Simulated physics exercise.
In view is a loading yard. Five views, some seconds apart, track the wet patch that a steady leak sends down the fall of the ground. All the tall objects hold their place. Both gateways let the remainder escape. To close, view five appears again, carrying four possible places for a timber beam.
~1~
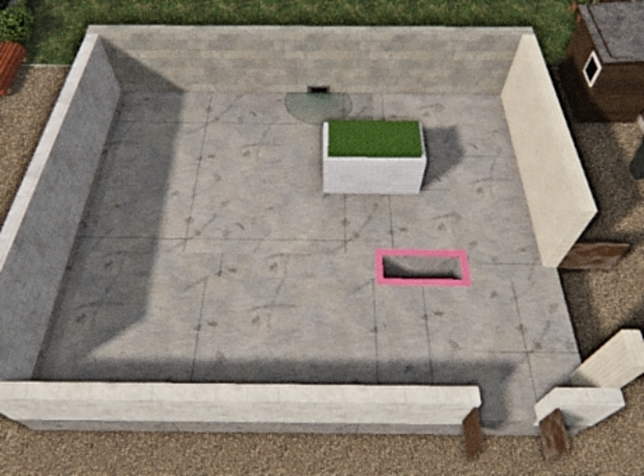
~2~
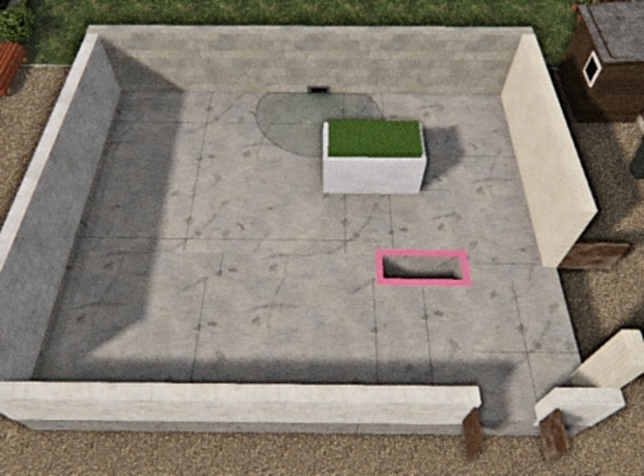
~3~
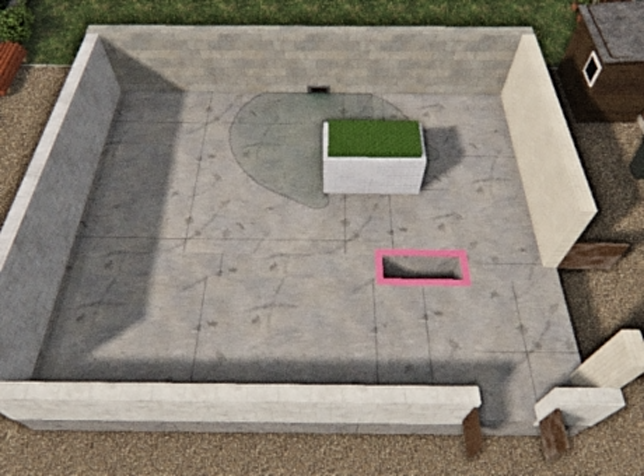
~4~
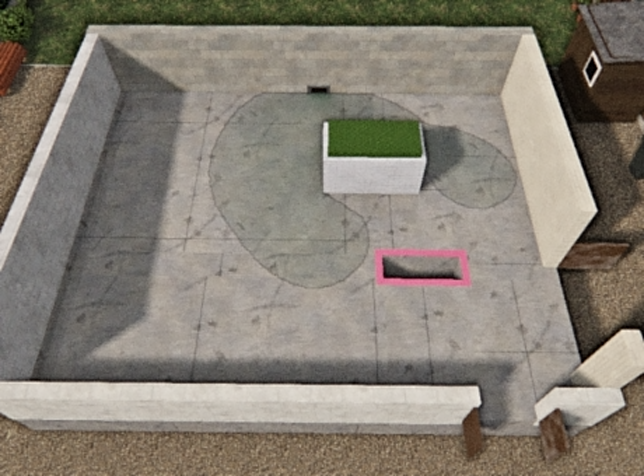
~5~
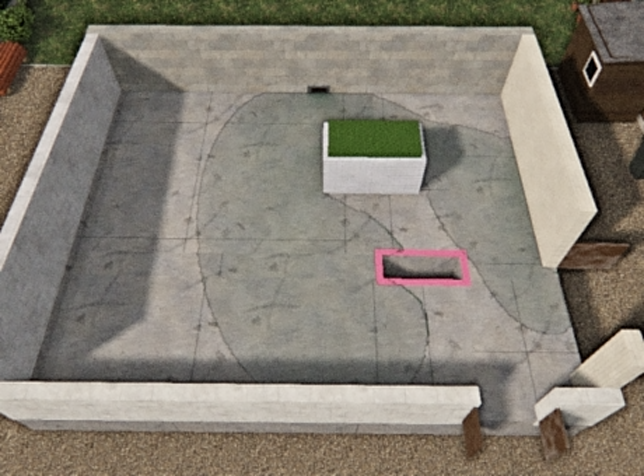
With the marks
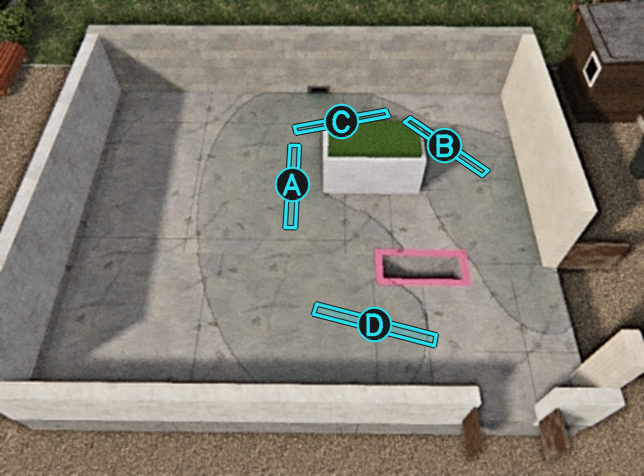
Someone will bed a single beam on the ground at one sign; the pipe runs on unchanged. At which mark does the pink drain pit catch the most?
The best place is B.
On the marked copy, A from (290, 227) to (294, 145); B from (407, 119) to (485, 173); C from (295, 129) to (387, 113); D from (315, 309) to (435, 340).
Choosing A, about 5 % of the stream runs into the pink drain pit, about 94 % out by the gates.
Choosing B, about 9 % of the stream runs into the pink drain pit, about 90 % out by the gates.
Choosing C, about 4 % of the stream runs into the pink drain pit, about 95 % out by the gates.
Choosing D, about 5 % of the stream runs into the pink drain pit, about 94 % out by the gates.
